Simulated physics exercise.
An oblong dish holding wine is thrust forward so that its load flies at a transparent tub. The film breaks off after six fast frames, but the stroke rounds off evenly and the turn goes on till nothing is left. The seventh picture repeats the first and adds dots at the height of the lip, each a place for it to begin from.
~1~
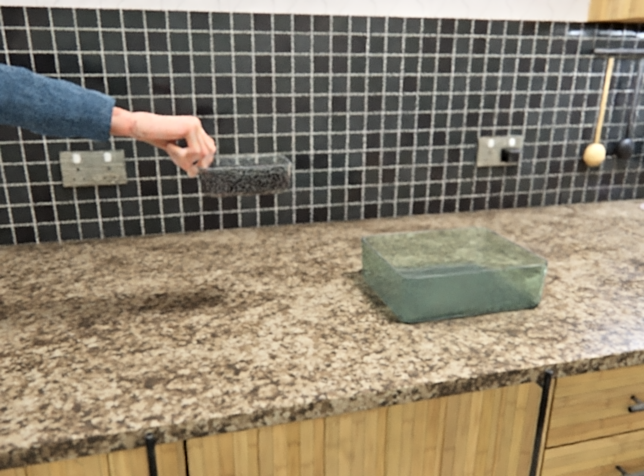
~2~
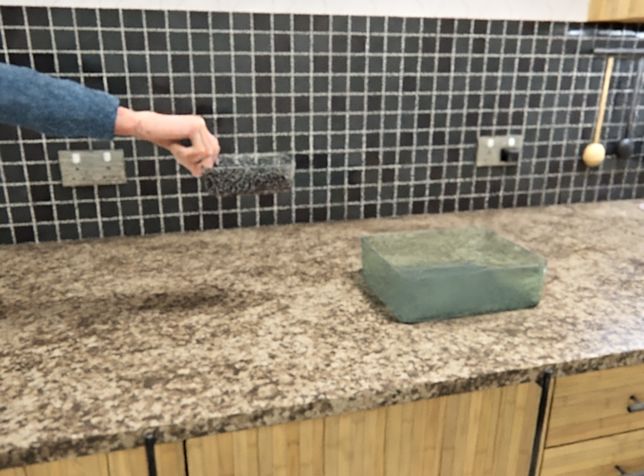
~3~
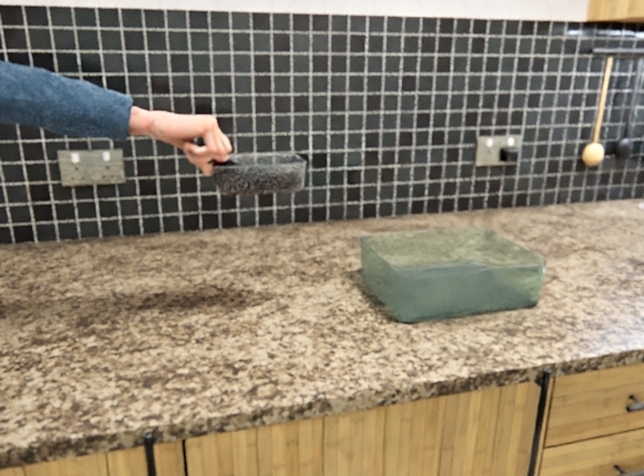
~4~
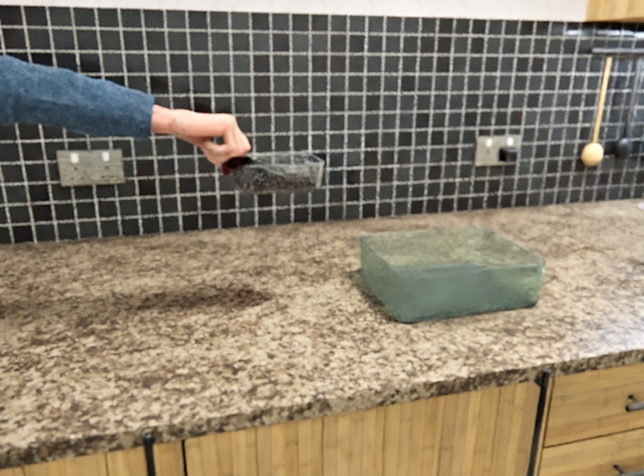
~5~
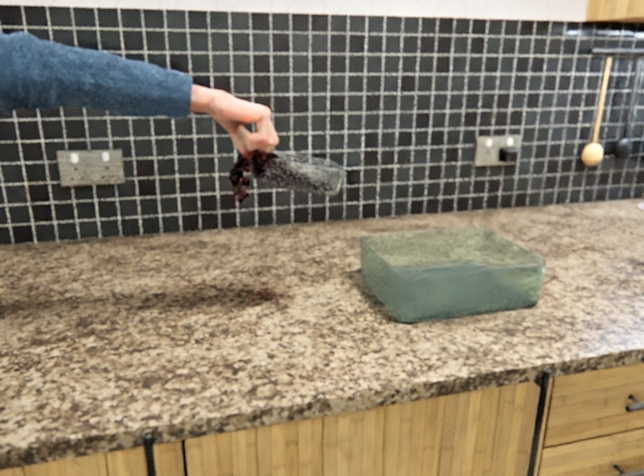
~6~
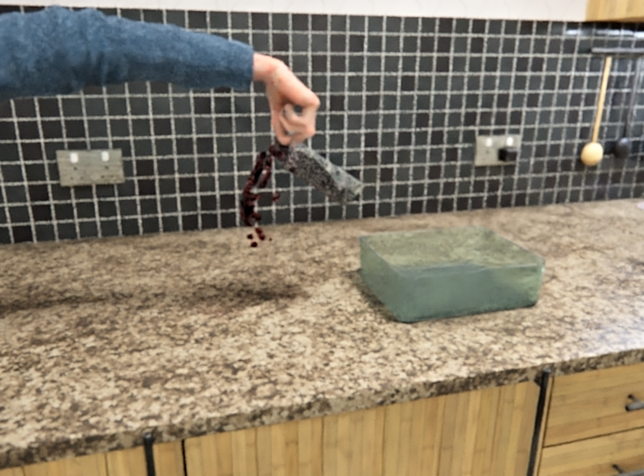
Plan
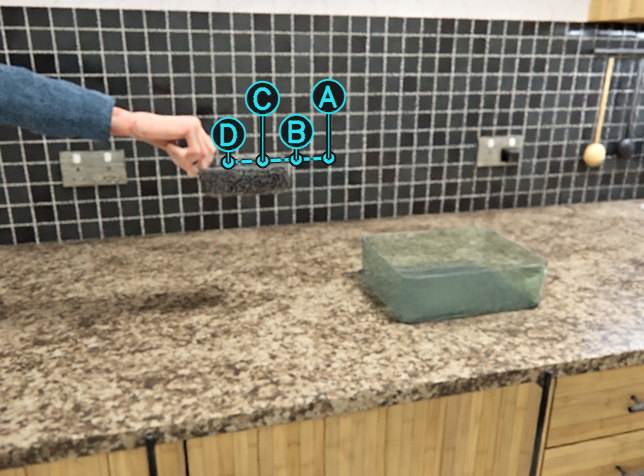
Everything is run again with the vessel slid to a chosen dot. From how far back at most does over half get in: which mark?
That is place C.
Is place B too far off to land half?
No, that is safe.
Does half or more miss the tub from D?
Yes, it does.
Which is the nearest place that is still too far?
It is D.
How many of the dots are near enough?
Three of them.
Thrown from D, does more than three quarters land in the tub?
No, it does not.
On the marked copy, A at (328, 158); B at (296, 159); C at (262, 160); D at (228, 162).
With A, about 77 % lands in the tub, 13 % falls short and 10 % goes beside or beyond.
With B, about 76 % lands in the tub, 13 % falls short and 11 % goes beside or beyond.
With C, about 63 % lands in the tub, 28 % falls short and 9 % goes beside or beyond.
With D, about 37 % lands in the tub, 58 % falls short and 5 % goes beside or beyond.
